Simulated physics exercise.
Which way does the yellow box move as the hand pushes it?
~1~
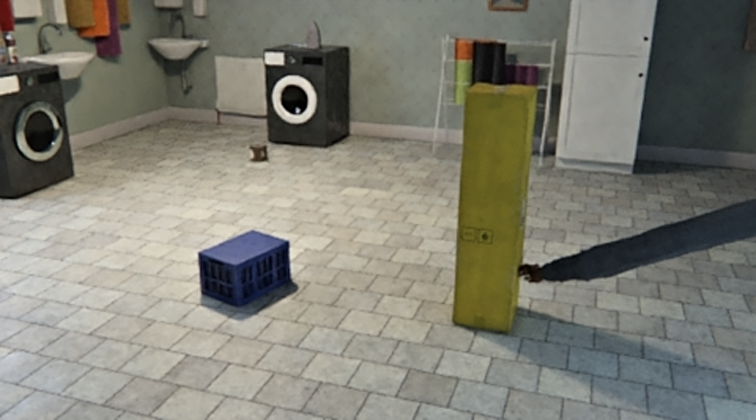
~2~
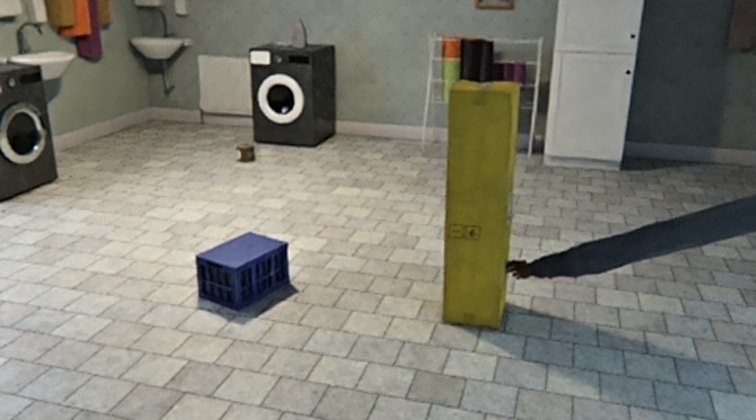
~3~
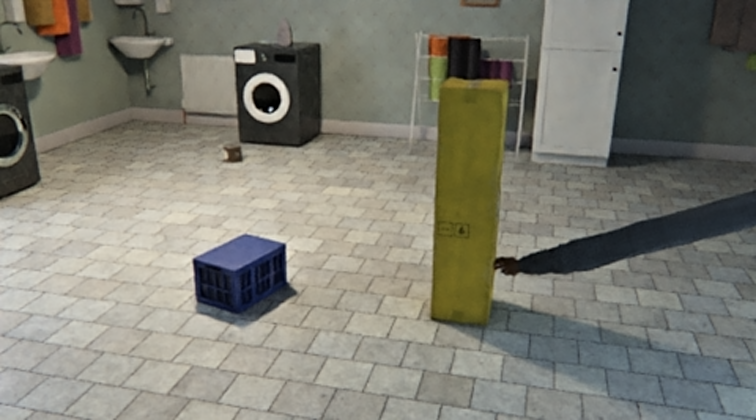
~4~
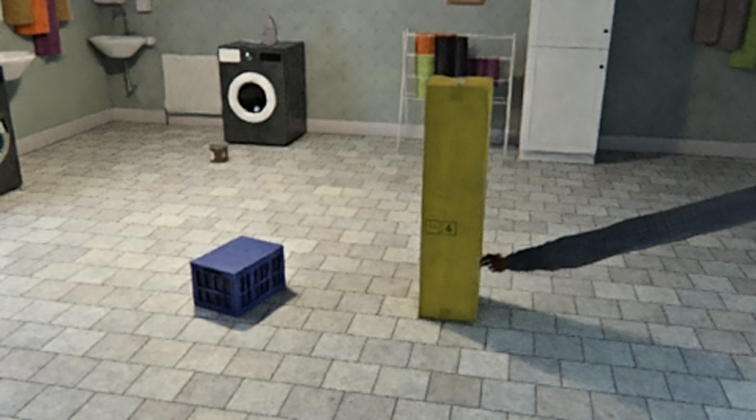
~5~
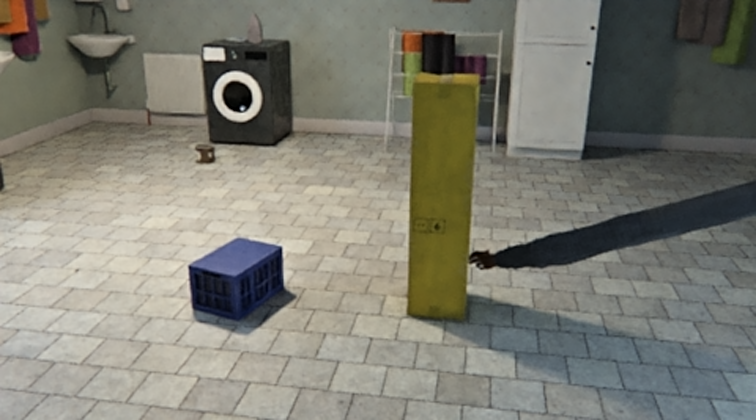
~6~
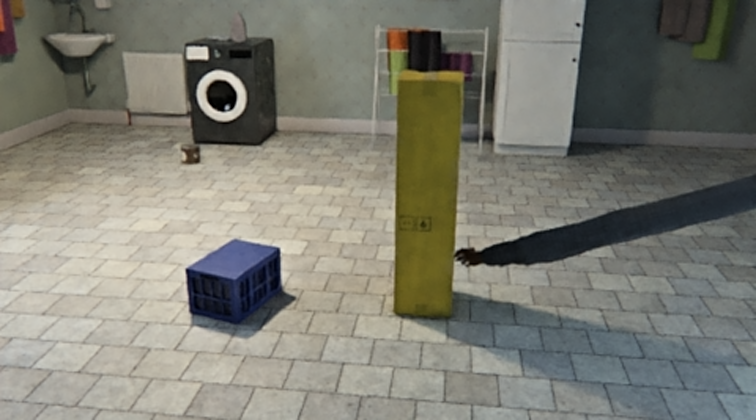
The yellow box moves to the left, toward the blue crate, and stays upright as it goes.
